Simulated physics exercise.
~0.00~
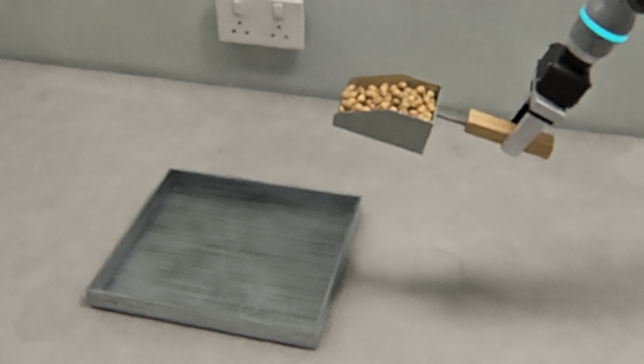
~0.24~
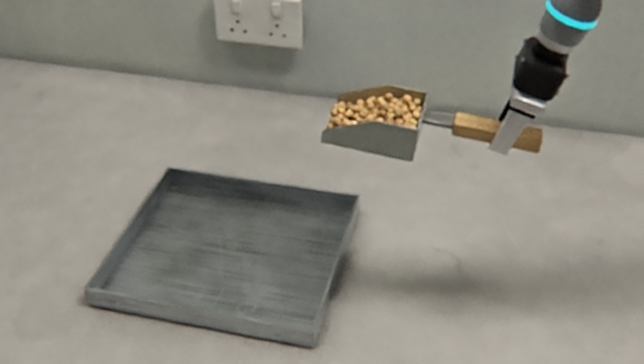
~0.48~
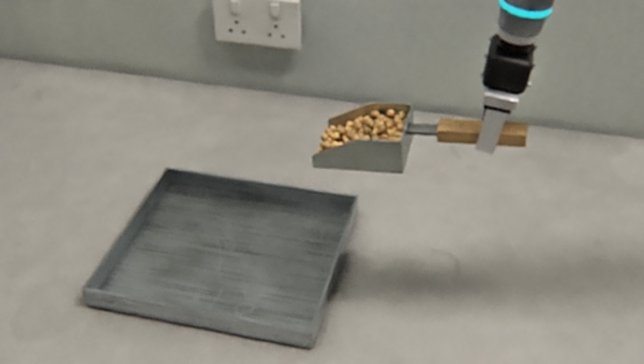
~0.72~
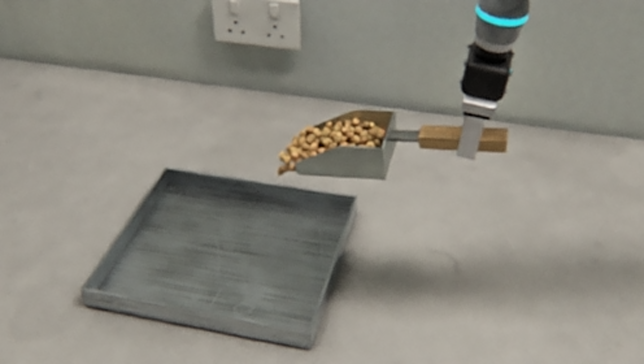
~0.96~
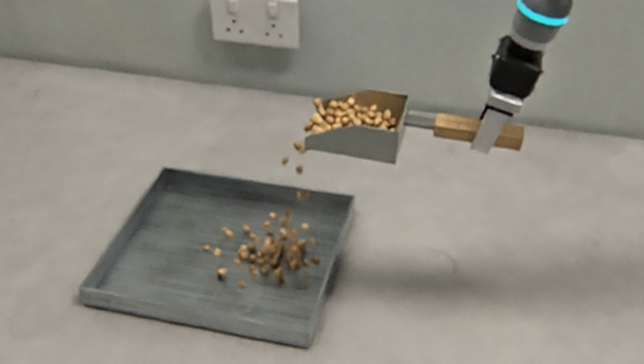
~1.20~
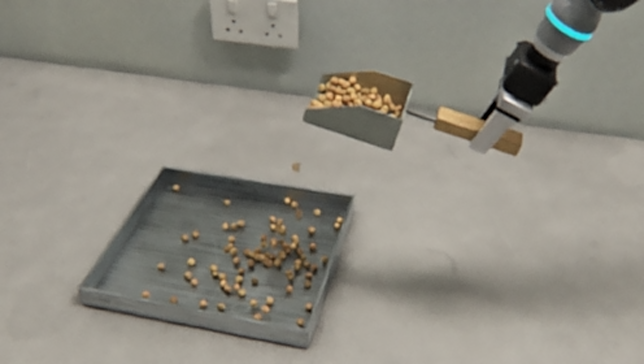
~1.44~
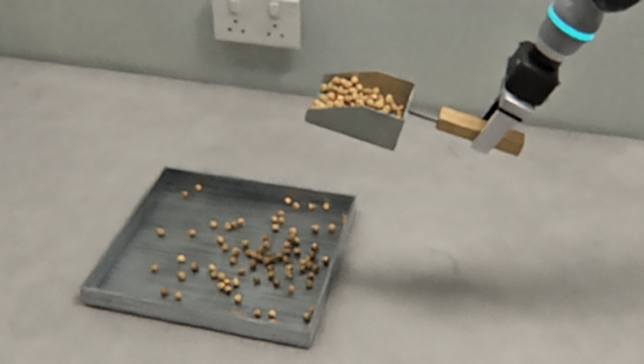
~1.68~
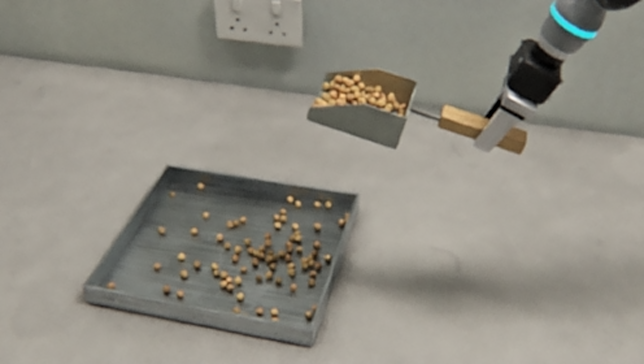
To begin with, a robot arm holds a wooden-handled metal scoop heaped with dried chickpeas, to the upper right of an empty grey tray on a table. The arm carries the scoop left and slightly down, tipping its open front toward the tray until chickpeas crowd the lip. A cluster spills over and drops into the tray as the arm tilts the scoop back and draws it away to the right. The fallen chickpeas scatter across the tray while the last stragglers drop. Finally, the scoop stays raised, still holding a good heap, above the speckled tray.
